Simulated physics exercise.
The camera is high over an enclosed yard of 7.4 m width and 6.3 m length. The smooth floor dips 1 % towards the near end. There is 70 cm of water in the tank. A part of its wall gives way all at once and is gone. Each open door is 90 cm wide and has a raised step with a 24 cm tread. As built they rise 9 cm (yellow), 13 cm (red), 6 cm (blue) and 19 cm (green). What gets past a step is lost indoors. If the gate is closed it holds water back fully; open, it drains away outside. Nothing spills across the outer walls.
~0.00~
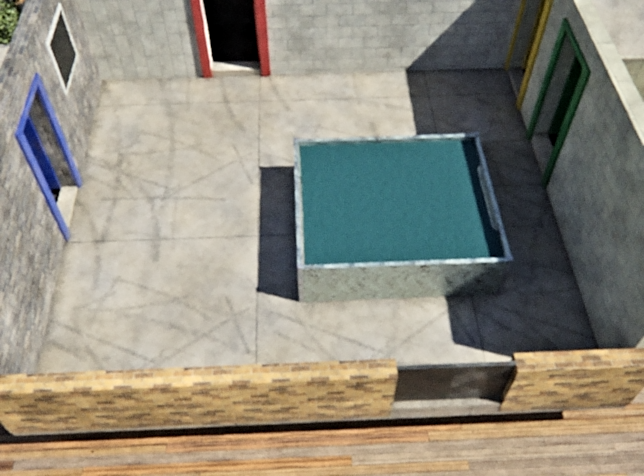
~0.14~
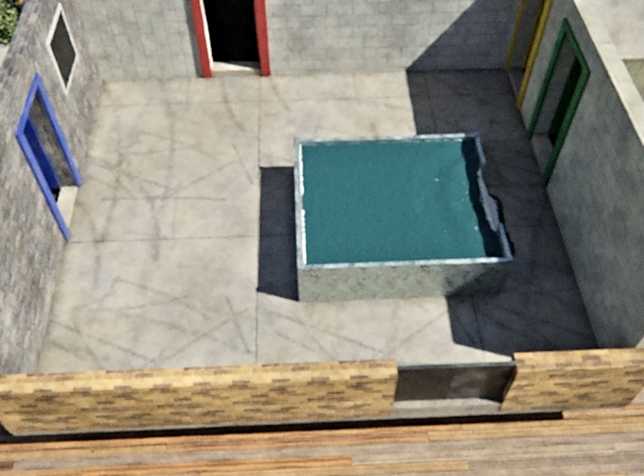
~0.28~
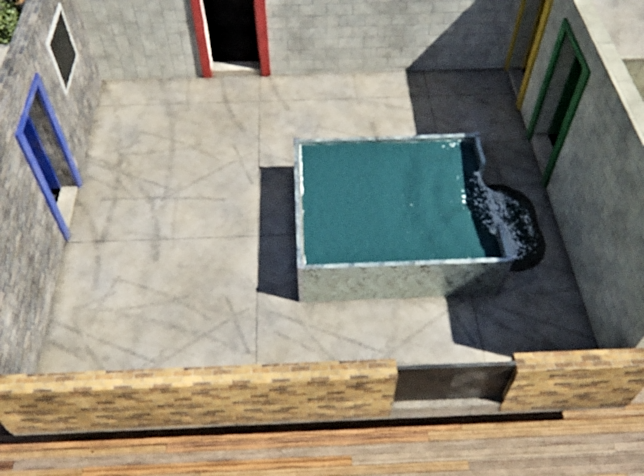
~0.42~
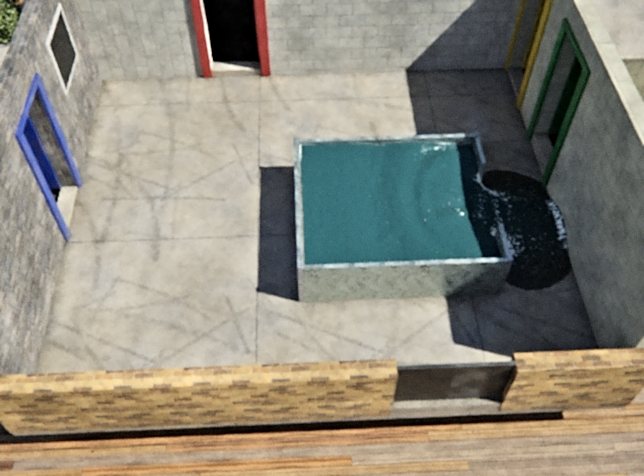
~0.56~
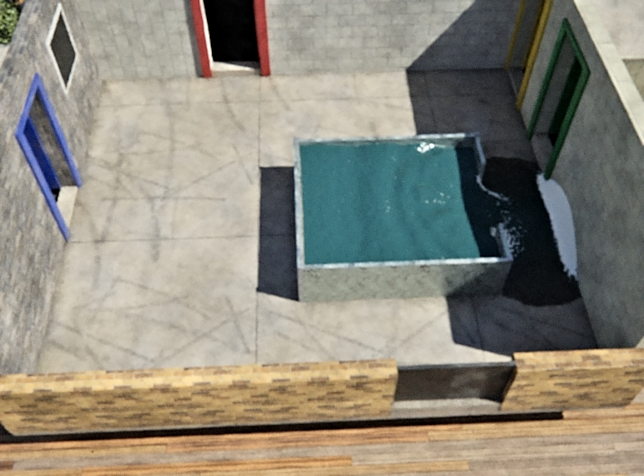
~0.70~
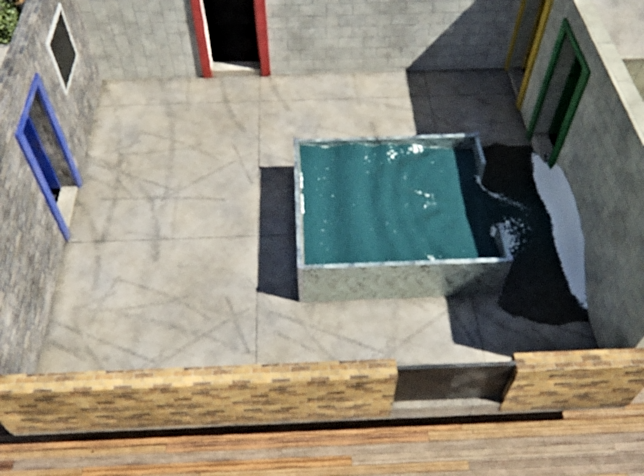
The clip opens on a high view of a walled yard with blue, red, yellow and green doorways and a raised tank of still, blue-green water. Part of the tank's right side gives way, and water pours through the gap, spreading in a dark, foam-edged sheet across the floor beside the green doorway.
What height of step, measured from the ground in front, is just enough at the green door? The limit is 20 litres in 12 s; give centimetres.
Some 20 cm above the ground.
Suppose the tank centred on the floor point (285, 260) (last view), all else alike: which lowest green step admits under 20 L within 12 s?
About 18 cm.
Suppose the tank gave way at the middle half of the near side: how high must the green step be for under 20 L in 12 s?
Then roughly 7.5 cm.
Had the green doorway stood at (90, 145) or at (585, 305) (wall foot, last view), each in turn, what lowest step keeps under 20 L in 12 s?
Roughly 9.5 and 17 cm.
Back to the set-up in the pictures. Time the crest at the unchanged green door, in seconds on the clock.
At about 1.8 s.
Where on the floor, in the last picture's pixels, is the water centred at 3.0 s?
Near (435, 231).
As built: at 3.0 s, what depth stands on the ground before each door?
Depths in cm: Yellow 14, red 0, blue 0, green 20.
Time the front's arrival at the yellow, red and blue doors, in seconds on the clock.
Arrival: Yellow 1.4 s, red 3.4 s, blue 5.5 s.
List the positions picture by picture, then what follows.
The first frame shows still water, 70 cm deep, in the tank at (395, 199); the green door at (554, 114) is dry.
In the second frame, the gap is at (483, 215), the front 0.4 m out at (510, 252); the back of the tank holds 70 cm.
In the third frame, the gap is at (482, 218), the front 0.8 m out at (539, 241); the back of the tank holds 70 cm.
In the fourth frame, water pours out at (482, 218) and has run 1.2 m, to (571, 263); about 11 cm deep outside, 70 cm at the back.
In the fifth frame, water pours out at (482, 217) and has run 1.4 m, to (580, 291); about 9 cm deep outside, 70 cm at the back.
In the sixth frame, the front is at (588, 316), 1.6 m from the gap at (482, 217); 3.0 m2 of floor is wet, 70 cm left at the back; water is at the green door at (554, 114).
After 1.4 s water covers 15 % of the floor, deepest (54 cm) near (547, 228); 22 cm at the green door, 2 litres in over its 19 cm step.
After 3.0 s water covers 40 % of the floor, deepest (41 cm) near (610, 381); 20 cm at the green door, 19 litres in over its 19 cm step.
After 12.0 s water covers 100 % of the floor, deepest (16 cm) near (29, 406); 6 cm at the green door, 23 litres in over its 19 cm step.
At the green door as built, the water arrived by 0.7 s and peaked near 23 cm at 1.8 s.
With a step of 17 cm, 35 litres would have come in within the 12 s; with 22.5 cm, 11 litres. So under 20 litres takes about 20 cm.
